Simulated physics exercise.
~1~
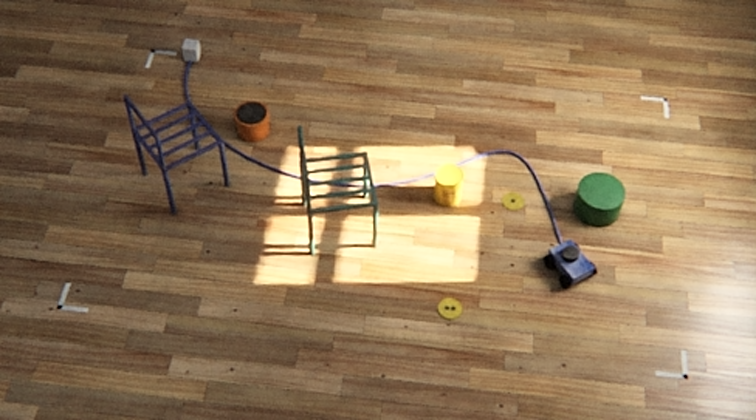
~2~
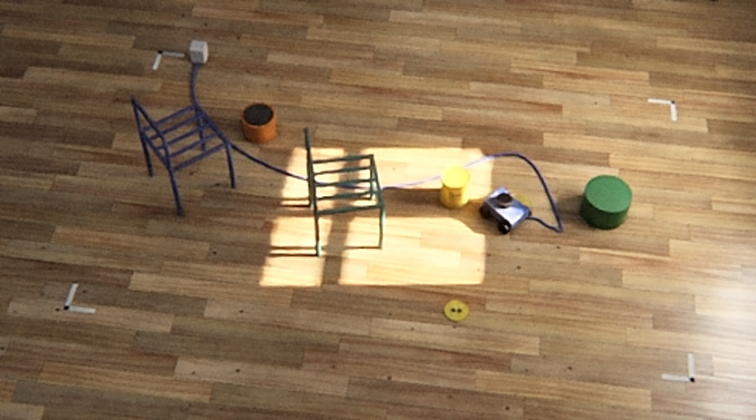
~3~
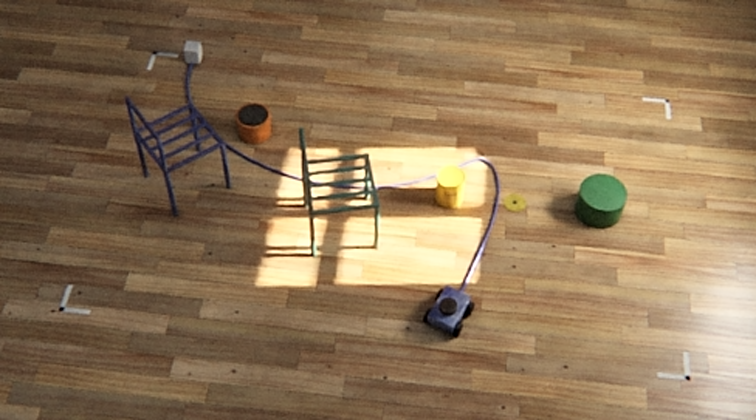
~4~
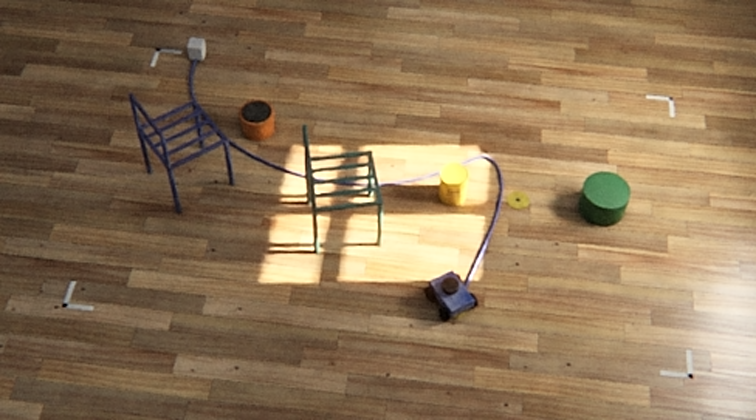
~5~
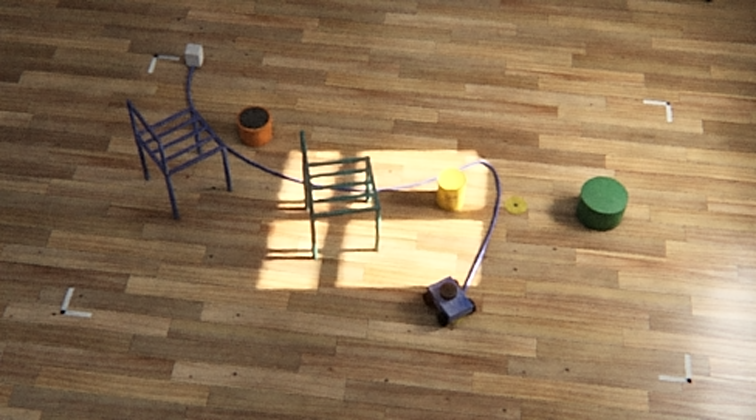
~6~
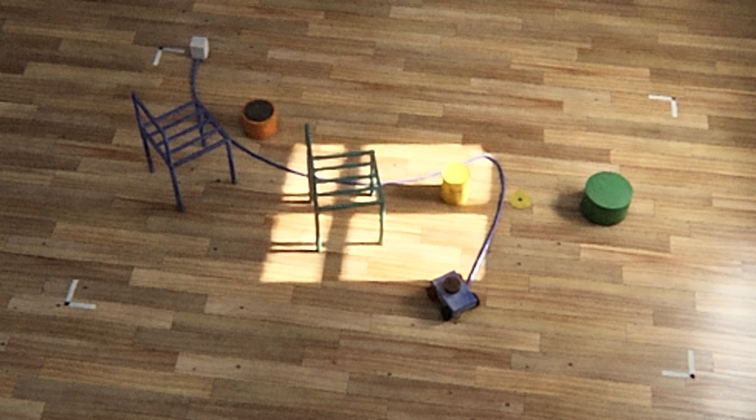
Small cart trailing a purple lead across a wooden floor, moving left past a yellow bucket, then down, and stopping below it.
